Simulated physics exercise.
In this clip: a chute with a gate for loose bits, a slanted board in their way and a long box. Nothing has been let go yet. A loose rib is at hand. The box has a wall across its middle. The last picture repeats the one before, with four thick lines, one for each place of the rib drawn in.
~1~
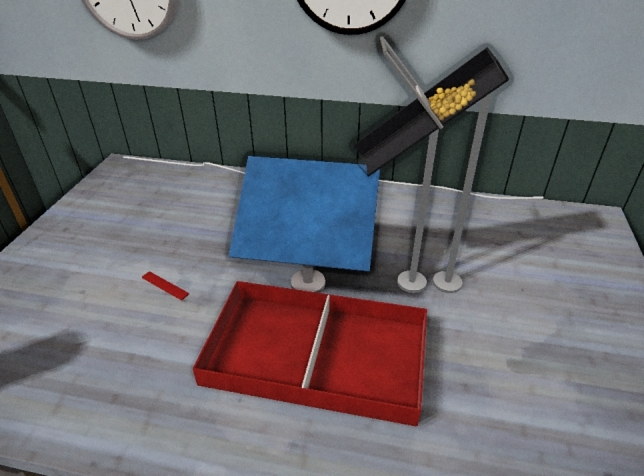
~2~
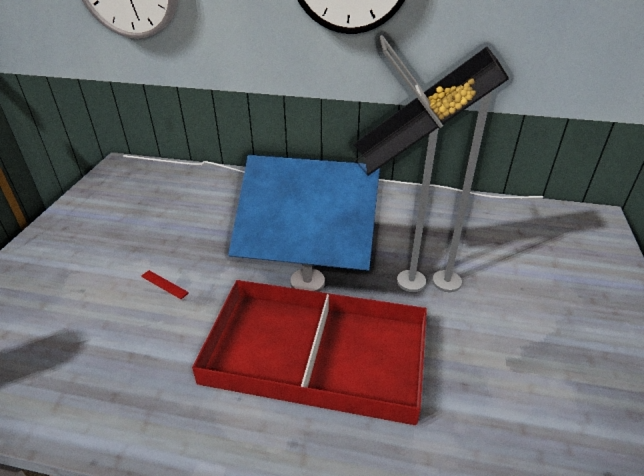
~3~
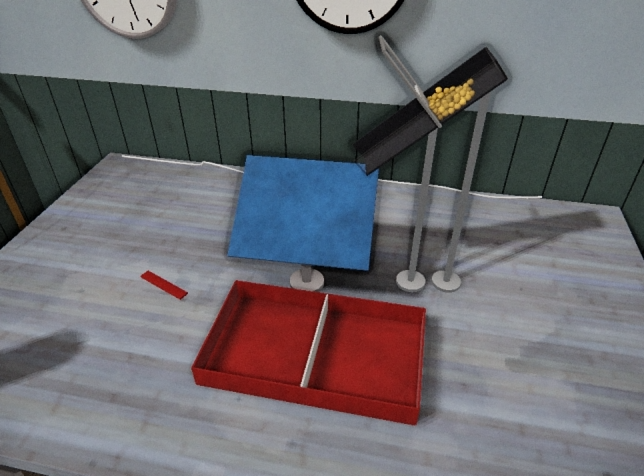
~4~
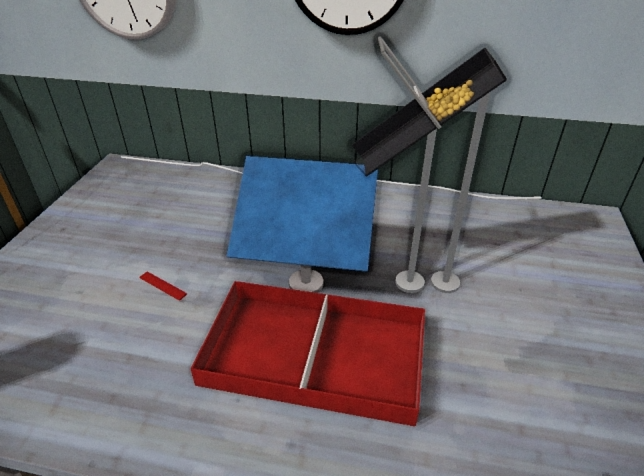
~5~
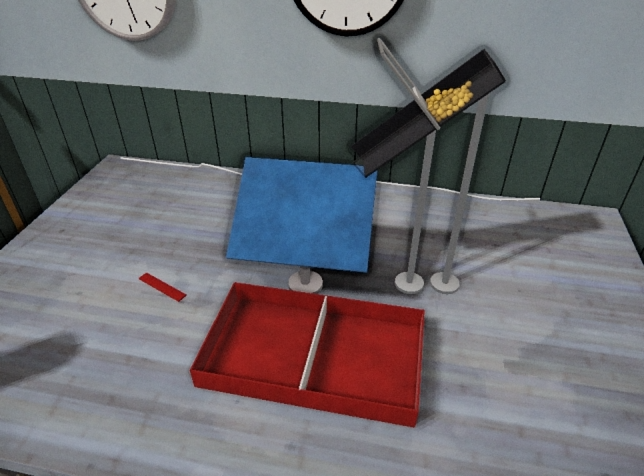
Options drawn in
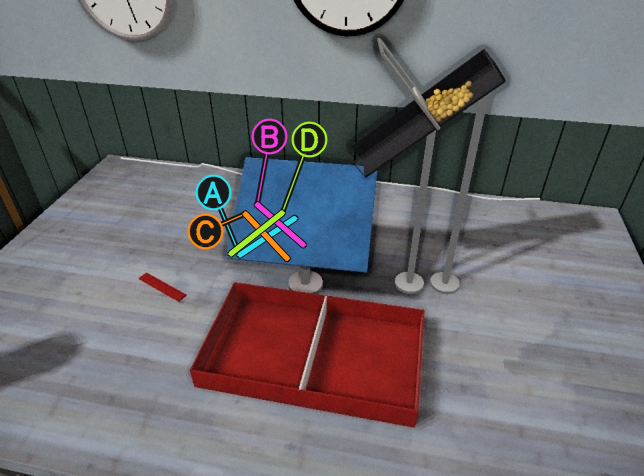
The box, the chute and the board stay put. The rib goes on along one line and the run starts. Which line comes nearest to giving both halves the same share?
Best: B.
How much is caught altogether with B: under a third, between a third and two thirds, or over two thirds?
Over two thirds.
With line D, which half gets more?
The left half.
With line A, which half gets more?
More lands on the left.
On the marked copy, line A from (294, 218) to (239, 255); line B from (257, 204) to (303, 244); line C from (245, 213) to (287, 258); line D from (282, 212) to (230, 253).
With A, of what is caught, nearly all in the left half, a stray few in the right.
With B, of what is caught, about two thirds in the left half, about a third in the right.
With C, of what is caught, nearly all in the left half, a small part in the right.
With D, of what is caught, nearly all in the left half, a stray few in the right.
